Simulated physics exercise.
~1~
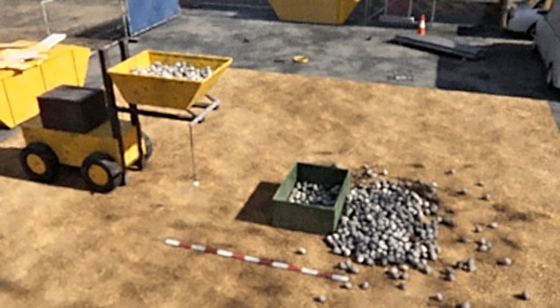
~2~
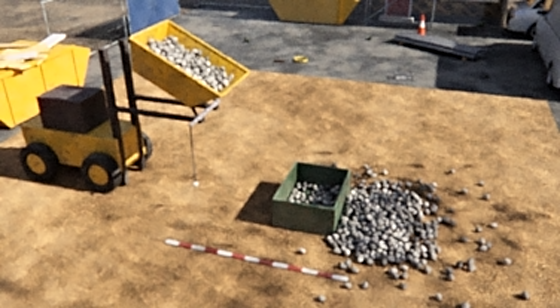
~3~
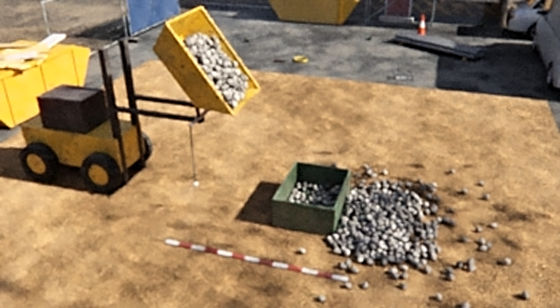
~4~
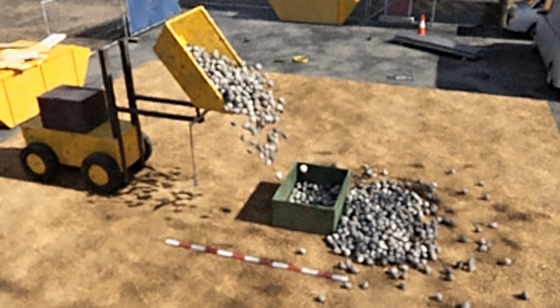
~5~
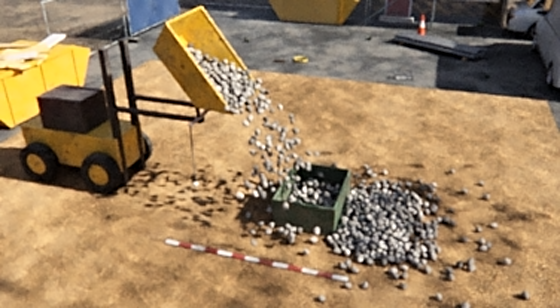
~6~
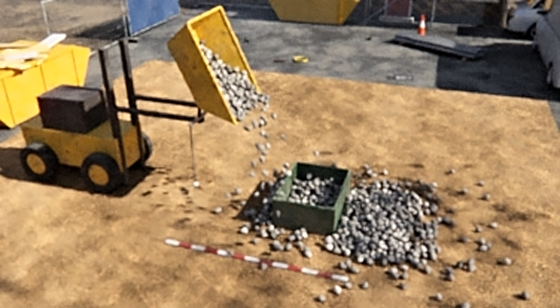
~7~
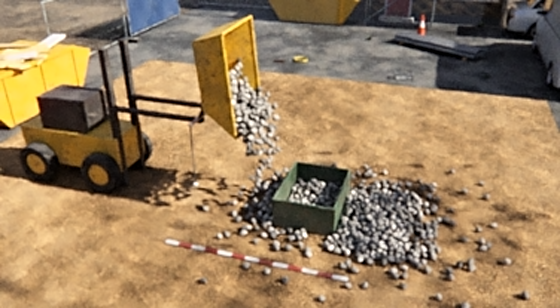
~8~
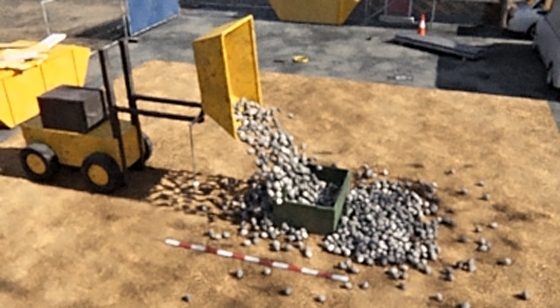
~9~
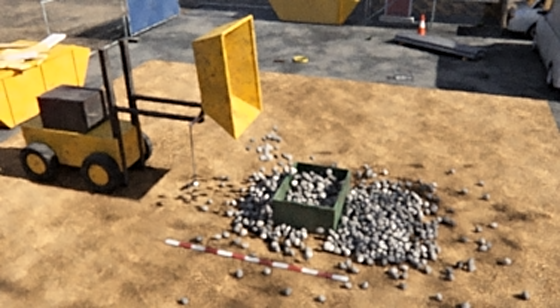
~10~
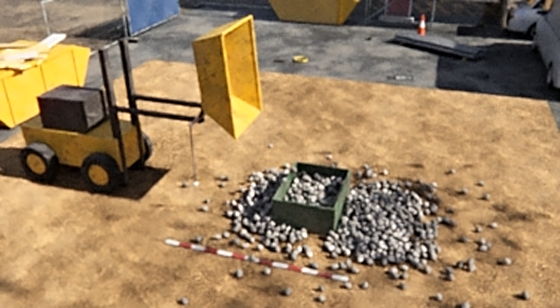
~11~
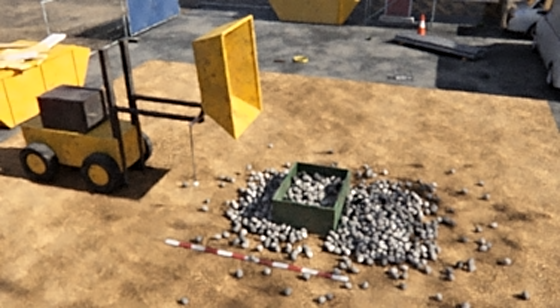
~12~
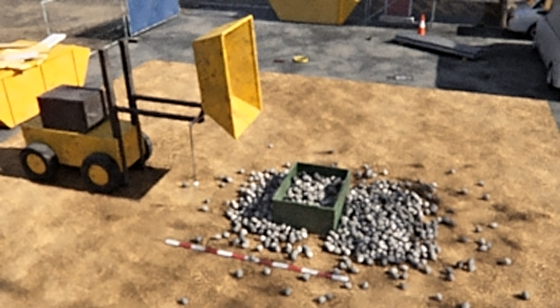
A yellow forklift tips its raised skip of grey cobbles in stages, pouring them toward a green bin beside an earlier loose pile. Some stones land in the bin while many scatter around it, and the steeply tilted skip ends up empty above the settled heap.
